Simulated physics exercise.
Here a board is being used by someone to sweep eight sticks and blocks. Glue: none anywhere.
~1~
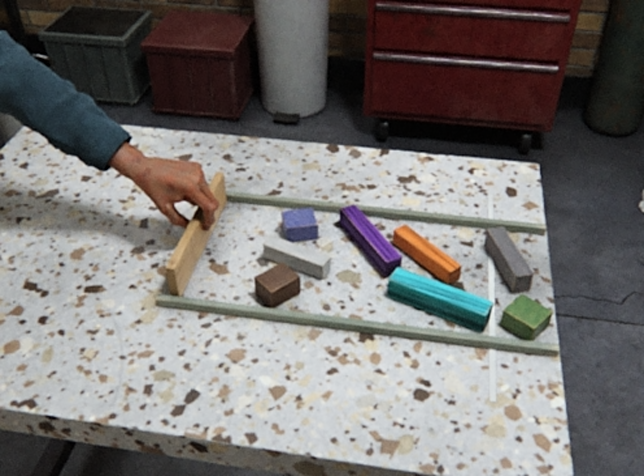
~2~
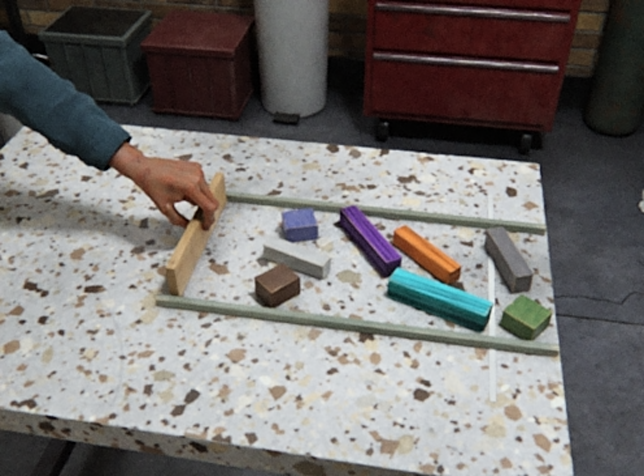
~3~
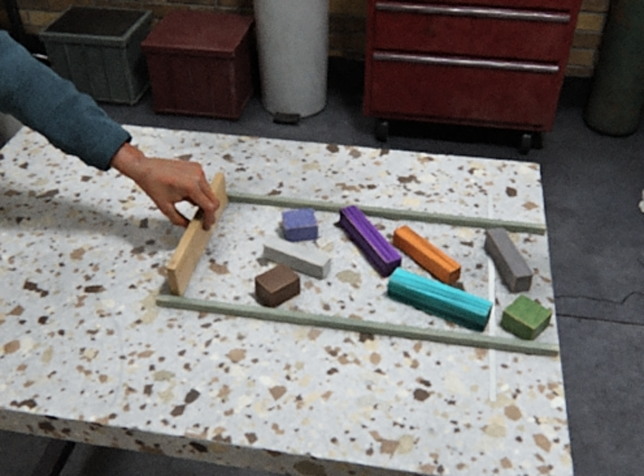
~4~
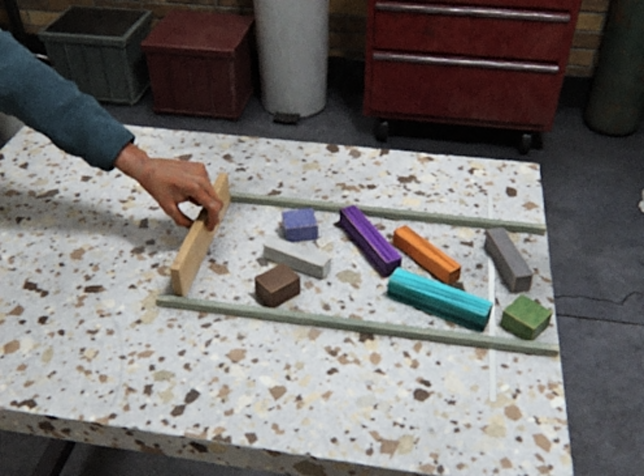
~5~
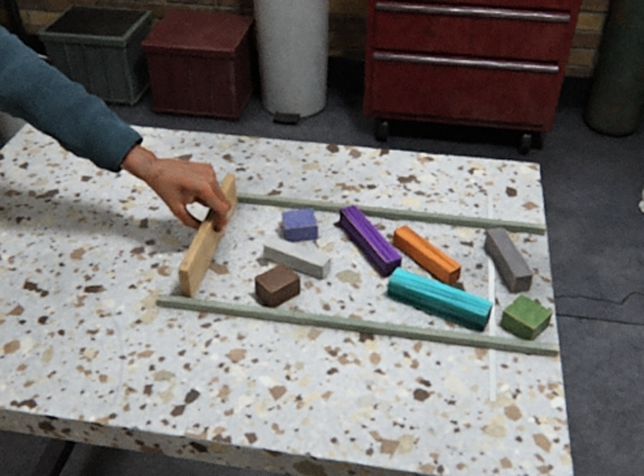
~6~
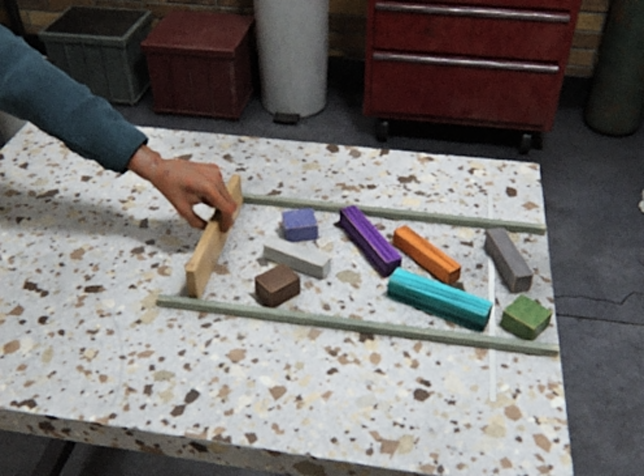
A hand sliding a wooden board slightly right between two rails on a speckled table, the eight coloured sticks and blocks staying still.
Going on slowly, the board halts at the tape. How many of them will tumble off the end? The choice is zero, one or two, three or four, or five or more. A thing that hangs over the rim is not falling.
The push clears off a handful of three or four.
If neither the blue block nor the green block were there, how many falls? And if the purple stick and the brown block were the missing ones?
First 2, then 3.
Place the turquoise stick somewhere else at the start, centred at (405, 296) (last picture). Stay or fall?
It simply slips off.
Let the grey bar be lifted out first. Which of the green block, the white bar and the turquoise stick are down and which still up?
Result - green block: Gone; white bar: Up; turquoise stick: Gone.
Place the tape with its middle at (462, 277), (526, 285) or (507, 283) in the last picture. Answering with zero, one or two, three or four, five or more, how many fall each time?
Number fallen at each tape, in order - one to two, more than four, five or more.
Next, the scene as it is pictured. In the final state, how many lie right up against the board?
It's touching 3 at the end.
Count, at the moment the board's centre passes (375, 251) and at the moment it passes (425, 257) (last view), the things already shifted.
One spot: 7. Other spot: 8.
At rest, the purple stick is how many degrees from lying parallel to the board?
Roughly 5 degrees.
A little later, none off yet; green block at rest near (526, 318); grey bar at rest near (508, 259); turquoise stick at rest near (442, 300).
When it is over, the number that fall off is three or four; down, orange stick, turquoise stick, grey bar and green block.
